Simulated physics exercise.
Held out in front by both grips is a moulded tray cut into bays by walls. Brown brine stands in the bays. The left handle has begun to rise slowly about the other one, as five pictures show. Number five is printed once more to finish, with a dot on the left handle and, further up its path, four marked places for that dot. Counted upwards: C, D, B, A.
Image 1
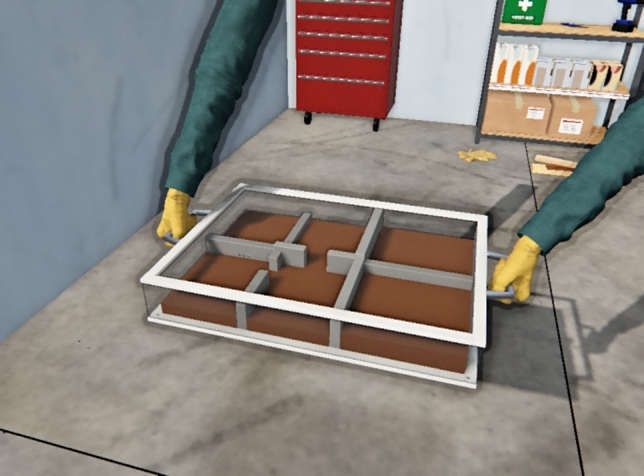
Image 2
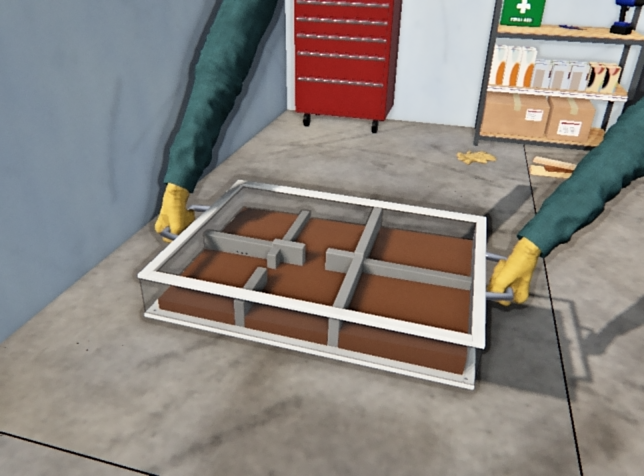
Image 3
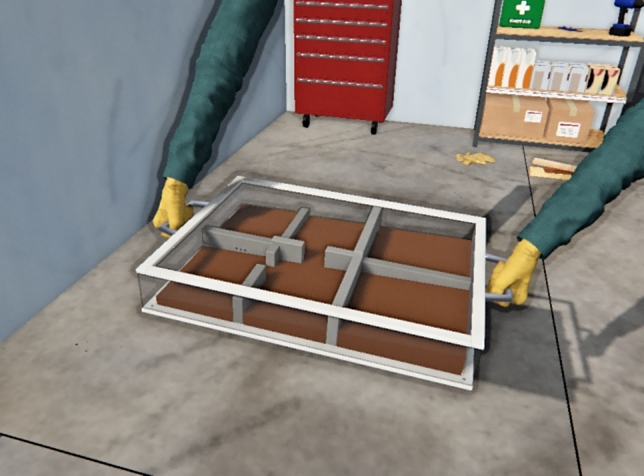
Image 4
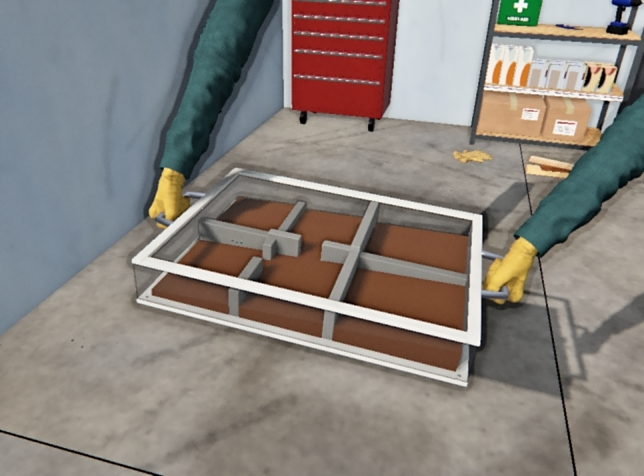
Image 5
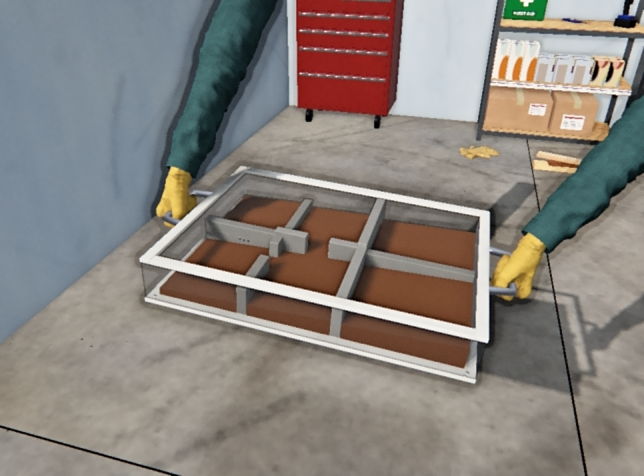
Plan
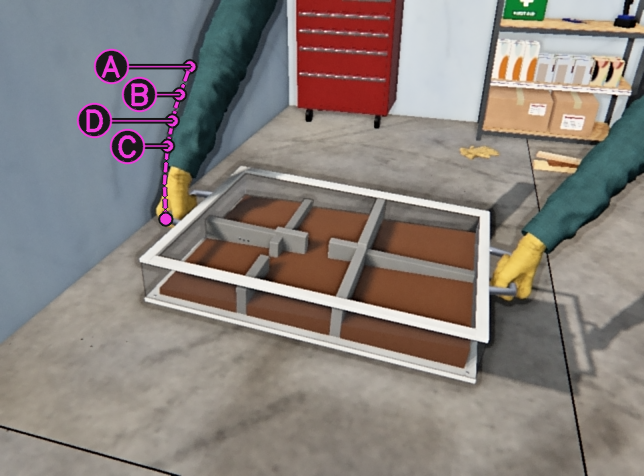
Two yellow-gloved hands held a clear-sided tray of brown liquid, split into bays by grey walls, above a concrete floor, and the left hand slowly raised its side so the tray tilted slightly rightward.
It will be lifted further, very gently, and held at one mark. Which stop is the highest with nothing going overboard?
D will do.
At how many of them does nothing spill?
Two of them.
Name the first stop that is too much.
That would be B.
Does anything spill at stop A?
Yes, it does.
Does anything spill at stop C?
No, not at all.
In magenta, A at (189, 66); B at (179, 94); C at (167, 146); D at (172, 120).
Choosing A, about 25 % goes over the rim.
Choosing B, about 9 % goes over the rim.
Choosing C, nothing spills; the back right bay holds the most.
Choosing D, nothing spills; the front right bay holds the most.
